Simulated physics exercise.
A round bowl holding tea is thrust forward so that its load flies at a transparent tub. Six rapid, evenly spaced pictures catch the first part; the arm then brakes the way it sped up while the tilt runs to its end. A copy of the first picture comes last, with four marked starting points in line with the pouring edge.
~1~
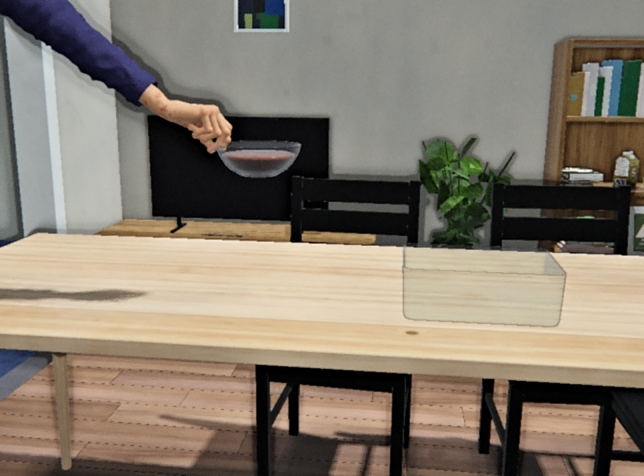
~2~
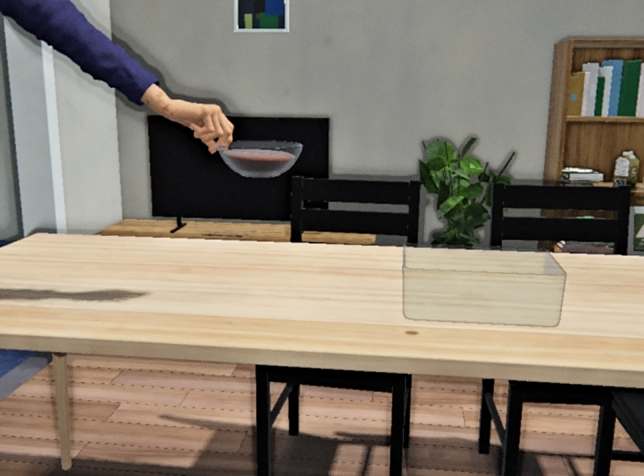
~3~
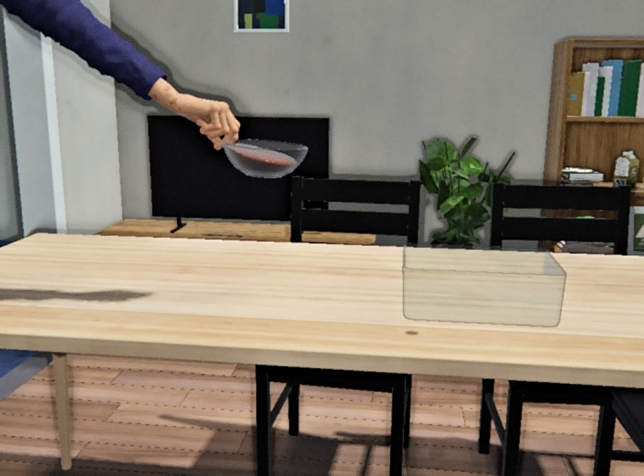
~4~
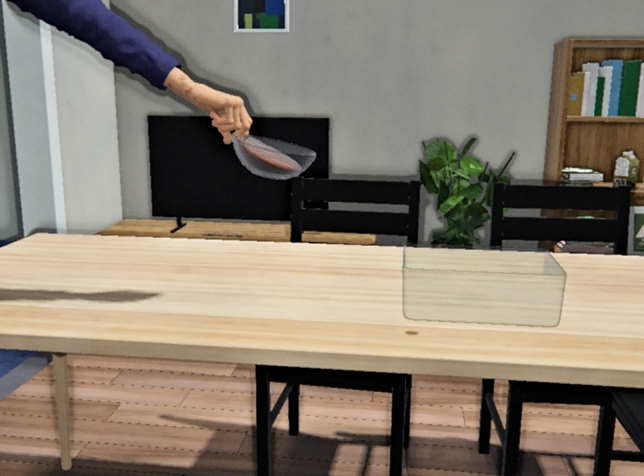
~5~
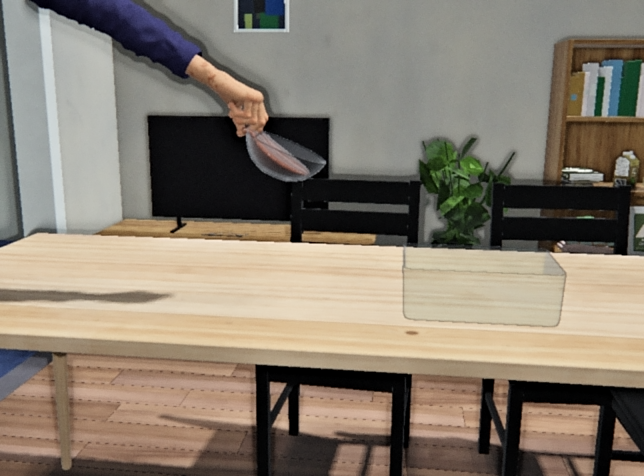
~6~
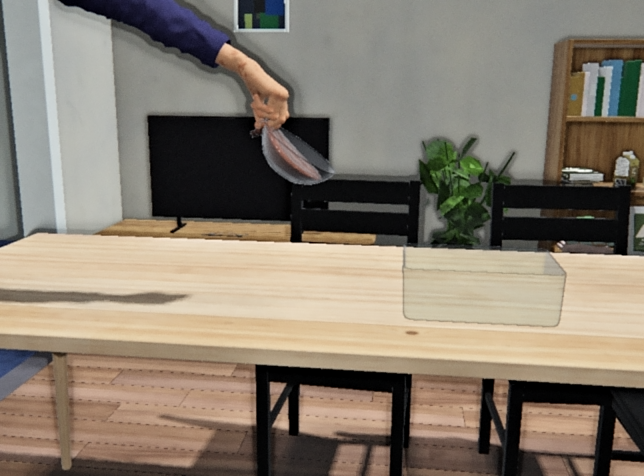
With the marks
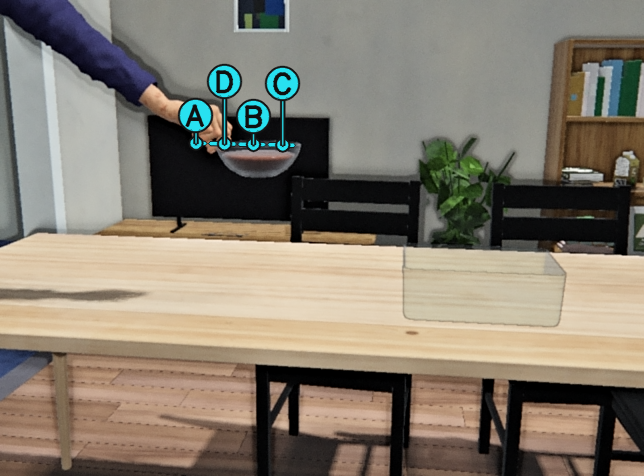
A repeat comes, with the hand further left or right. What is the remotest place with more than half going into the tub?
It is C.
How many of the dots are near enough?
One of the four.
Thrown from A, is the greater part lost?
Yes, that goes wrong.
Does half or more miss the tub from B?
Yes.
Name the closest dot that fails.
That would be B.
In cyan, A at (195, 143); B at (253, 144); C at (282, 145); D at (224, 143).
With A, about 0 % lands in the tub, 100 % falls short.
With B, about 14 % lands in the tub, 81 % falls short and 5 % goes beside or beyond.
With C, about 78 % lands in the tub, 9 % falls short and 13 % goes beside or beyond.
With D, about 0 % lands in the tub, 95 % falls short and 5 % goes beside or beyond.
